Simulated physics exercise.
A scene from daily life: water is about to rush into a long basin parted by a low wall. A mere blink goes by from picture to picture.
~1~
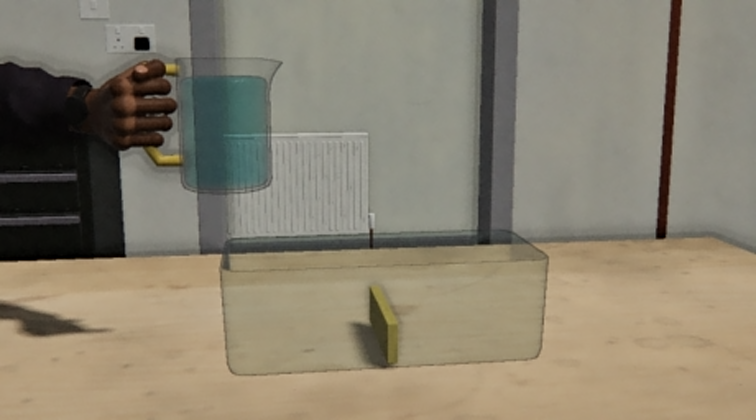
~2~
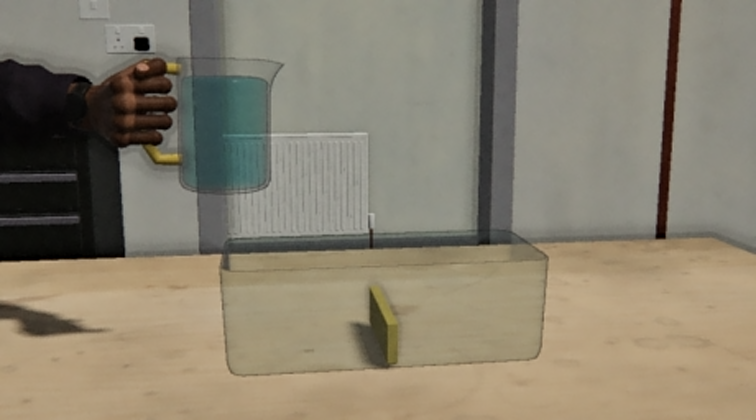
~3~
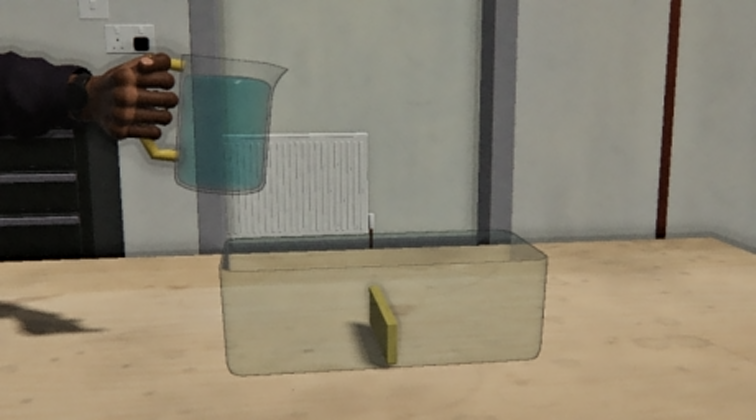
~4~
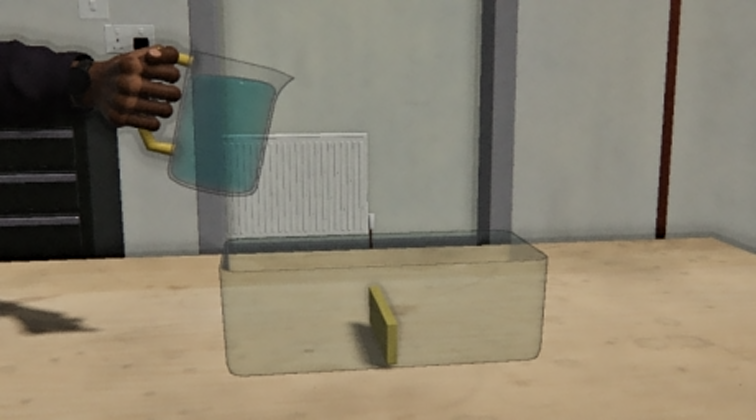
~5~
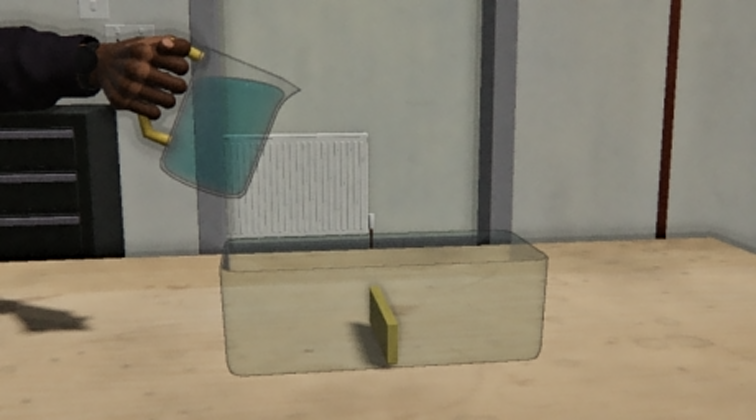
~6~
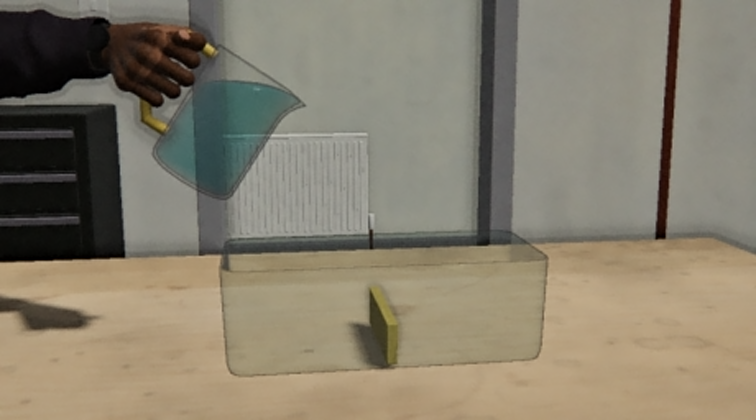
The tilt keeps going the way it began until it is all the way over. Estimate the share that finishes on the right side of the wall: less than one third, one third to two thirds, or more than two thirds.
The right side ends up with less than one third.
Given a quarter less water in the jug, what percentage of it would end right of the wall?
Some 10 parts in a hundred.
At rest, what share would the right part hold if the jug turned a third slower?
I'd say roughly 10 in every hundred ends up there.
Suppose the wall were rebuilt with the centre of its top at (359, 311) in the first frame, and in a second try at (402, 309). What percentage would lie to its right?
It works out to around 70 per cent for the first and around 5 per cent for the second.
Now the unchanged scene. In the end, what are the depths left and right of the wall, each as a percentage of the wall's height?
I'd say about 50 for the left and about 10 for the right.
A moment on, the jug is tipped on its side and 67 per cent is still to pour, 9 is left of the wall and 1 right of it.
Next, the jug is tipped right over and 29 per cent is still to pour, 46 is left of the wall and 4 right of it.
Then the jug is tipped right over and 10 per cent is still to pour, 65 is left of the wall and 12 right of it.
Later the jug is tipped right over and 3 per cent is still to pour, 77 is left of the wall and 13 right of it.
In the end 81 per cent lies left of the wall, 14 right of it and 5 outside.
